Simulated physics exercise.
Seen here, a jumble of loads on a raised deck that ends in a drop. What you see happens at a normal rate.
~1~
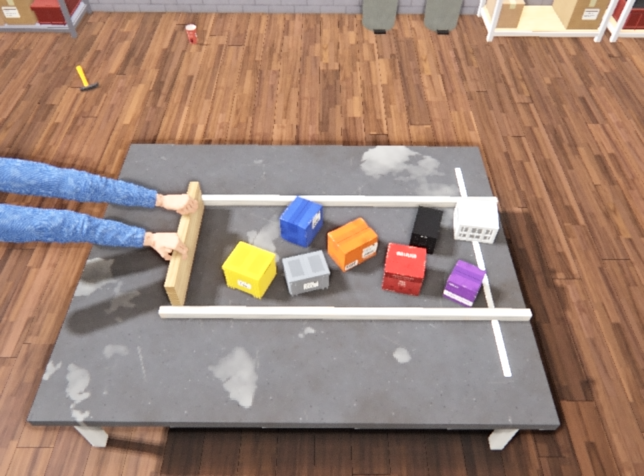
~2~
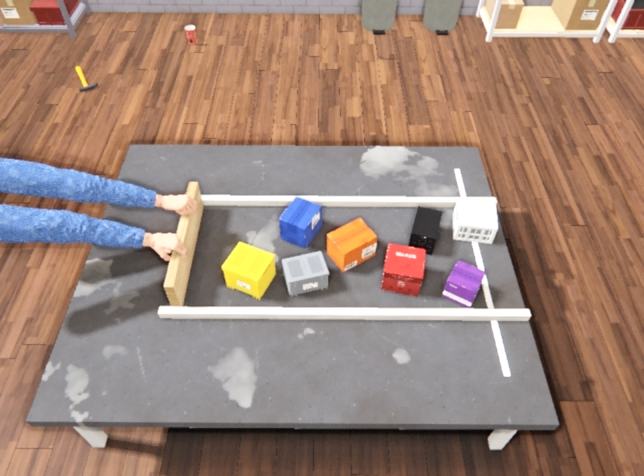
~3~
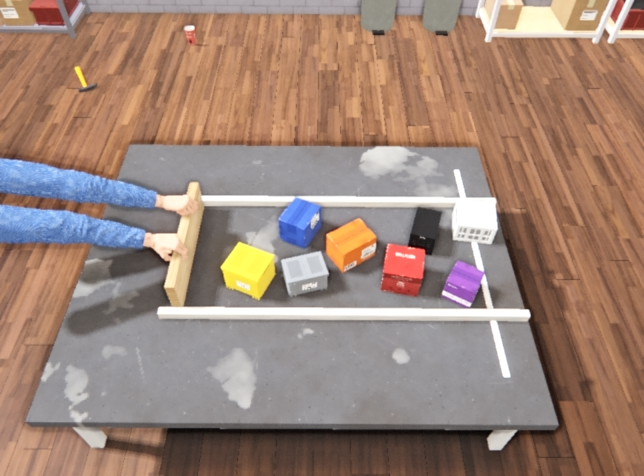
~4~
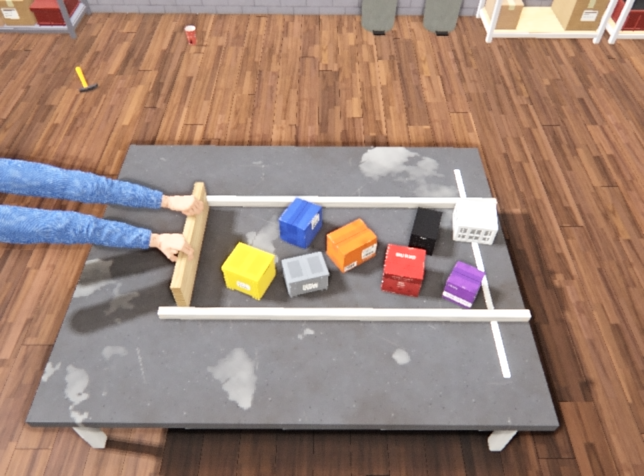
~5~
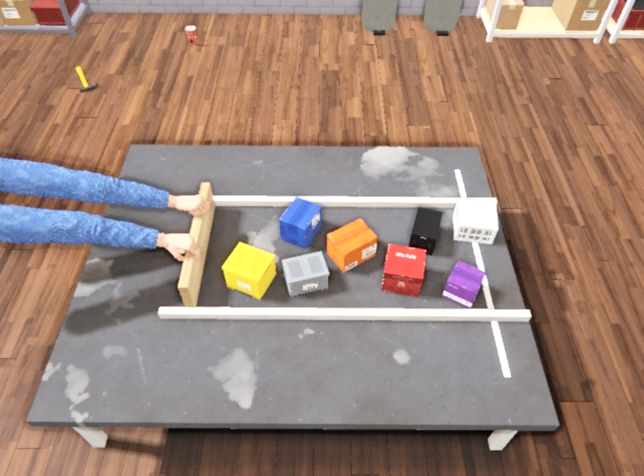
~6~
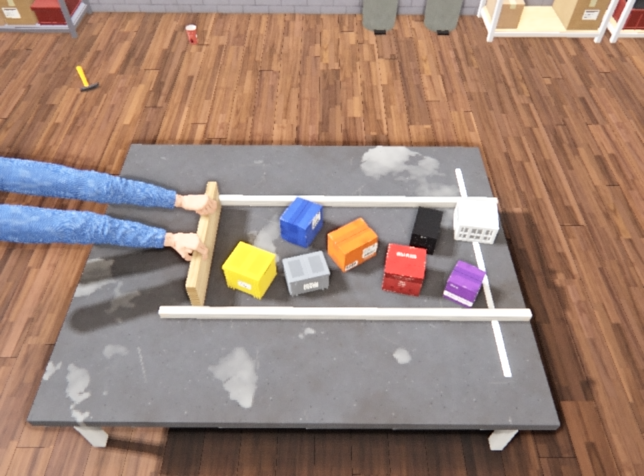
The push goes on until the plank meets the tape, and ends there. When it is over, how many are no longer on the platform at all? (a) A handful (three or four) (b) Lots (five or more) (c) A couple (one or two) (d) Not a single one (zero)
Answer: B.
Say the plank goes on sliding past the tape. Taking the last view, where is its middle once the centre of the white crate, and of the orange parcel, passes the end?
Near (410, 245) in the first case, near (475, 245) in the other.
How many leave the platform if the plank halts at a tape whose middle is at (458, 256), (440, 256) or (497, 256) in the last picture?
It would be 5, 3 and 8.
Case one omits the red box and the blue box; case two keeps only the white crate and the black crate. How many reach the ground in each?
That makes 4 fallen, then 4 fallen in the other try.
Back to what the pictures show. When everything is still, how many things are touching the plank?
The number is 2.
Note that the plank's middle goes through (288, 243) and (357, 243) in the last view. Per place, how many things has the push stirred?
The counts are 4 and 7.
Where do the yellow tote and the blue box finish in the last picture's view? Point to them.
Positions - first (510, 277), then (490, 219).
Soon after, none off yet; white crate at rest near (475, 221); purple parcel at rest near (465, 284); black crate at rest near (426, 231).
Then, none off yet; white crate at rest near (475, 221); purple parcel moved about its own width near (499, 288); black crate moved a little near (436, 230).
Further on, one off so far; white crate tipped well over near (514, 216); purple parcel on the ground near (539, 332); black crate moved well along near (496, 227).
At rest, the number that fall off is five or more; fallen, grey tote, orange parcel, red box, black crate, purple parcel and white crate.
